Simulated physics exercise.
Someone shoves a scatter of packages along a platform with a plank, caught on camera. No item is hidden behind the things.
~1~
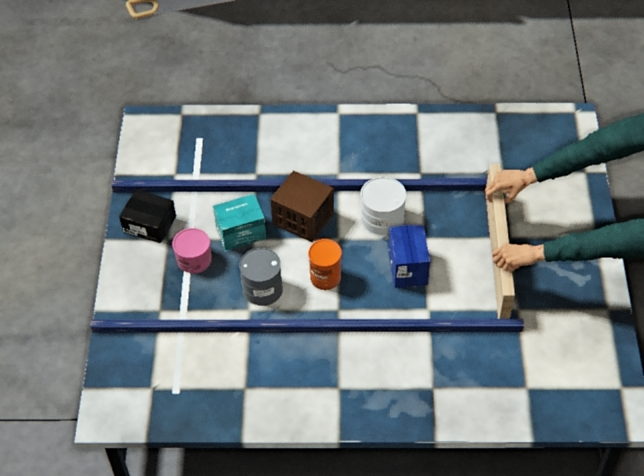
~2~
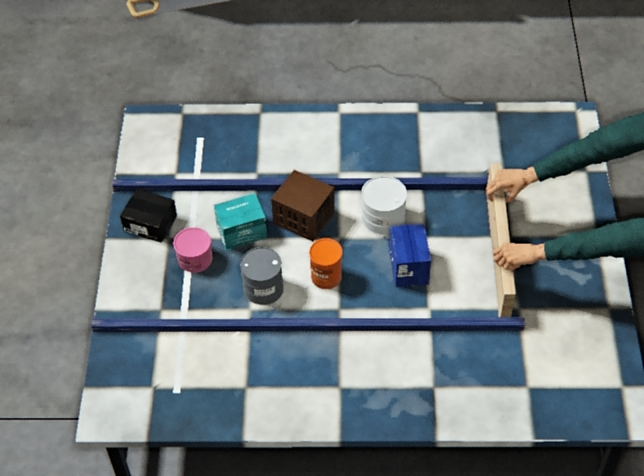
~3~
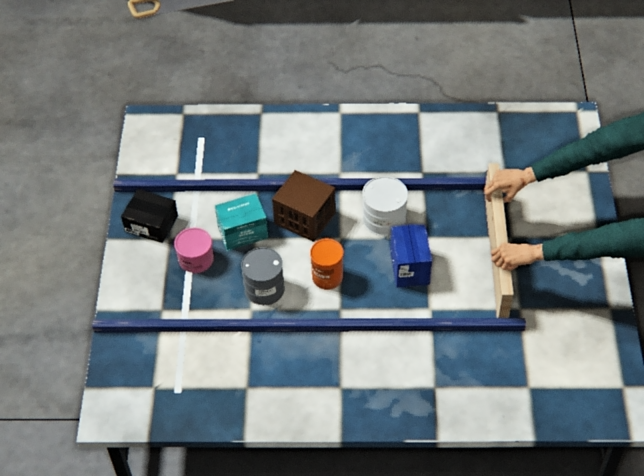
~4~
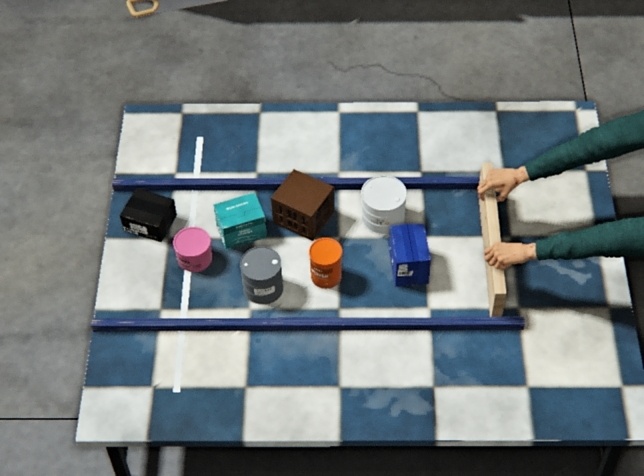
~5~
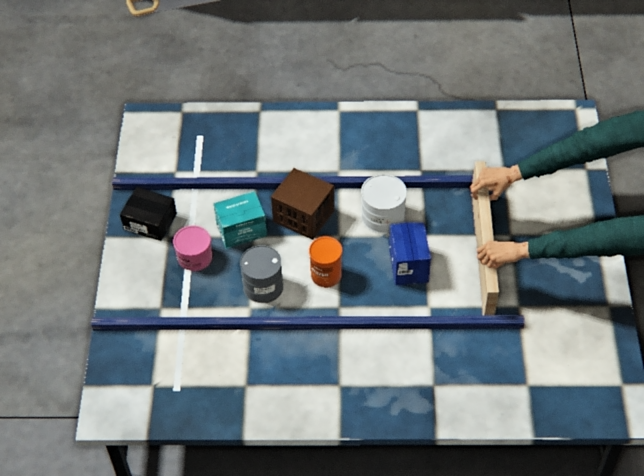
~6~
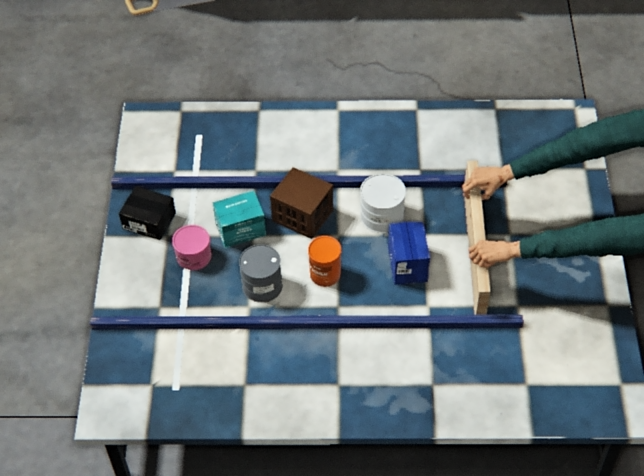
A wooden plank, gripped by two green-sleeved hands, stands upright at the right end of two blue rails on a checkered table, barely moving at first. The hands then slide it slowly a short way left, toward the blue parcel and white canister, while the scattered boxes and canisters stay in place.
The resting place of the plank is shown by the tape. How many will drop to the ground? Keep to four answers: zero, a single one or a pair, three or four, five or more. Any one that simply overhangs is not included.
I foresee one or two drops here.
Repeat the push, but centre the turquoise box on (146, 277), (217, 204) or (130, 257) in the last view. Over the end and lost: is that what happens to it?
At the three spots, the turquoise box keeps its place, tips over and tips over.
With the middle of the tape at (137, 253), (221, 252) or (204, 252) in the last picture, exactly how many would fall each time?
Going through them in order, you'd see 5, 0 and 1.
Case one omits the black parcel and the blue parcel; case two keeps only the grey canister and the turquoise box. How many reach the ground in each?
You'd get 0 in the first case and 1 in the second one.
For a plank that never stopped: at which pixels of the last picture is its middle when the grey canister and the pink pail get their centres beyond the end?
The middle sits near (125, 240) for the first and near (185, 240) for the other.
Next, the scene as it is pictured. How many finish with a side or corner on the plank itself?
That would be 3 of them.
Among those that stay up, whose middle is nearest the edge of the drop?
Answer: The pink pail.
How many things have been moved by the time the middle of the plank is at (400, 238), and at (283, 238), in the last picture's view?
The counts are 2 and 7.
Early on, none off yet; black parcel at rest near (148, 213); pink pail at rest near (192, 248); turquoise box at rest near (239, 219).
A while later, none off yet; black parcel at rest near (148, 213); pink pail travelled about its own width near (178, 263); turquoise box travelled about its own width near (190, 229).
Finally, the number that fall off is one or two; lost, black parcel.
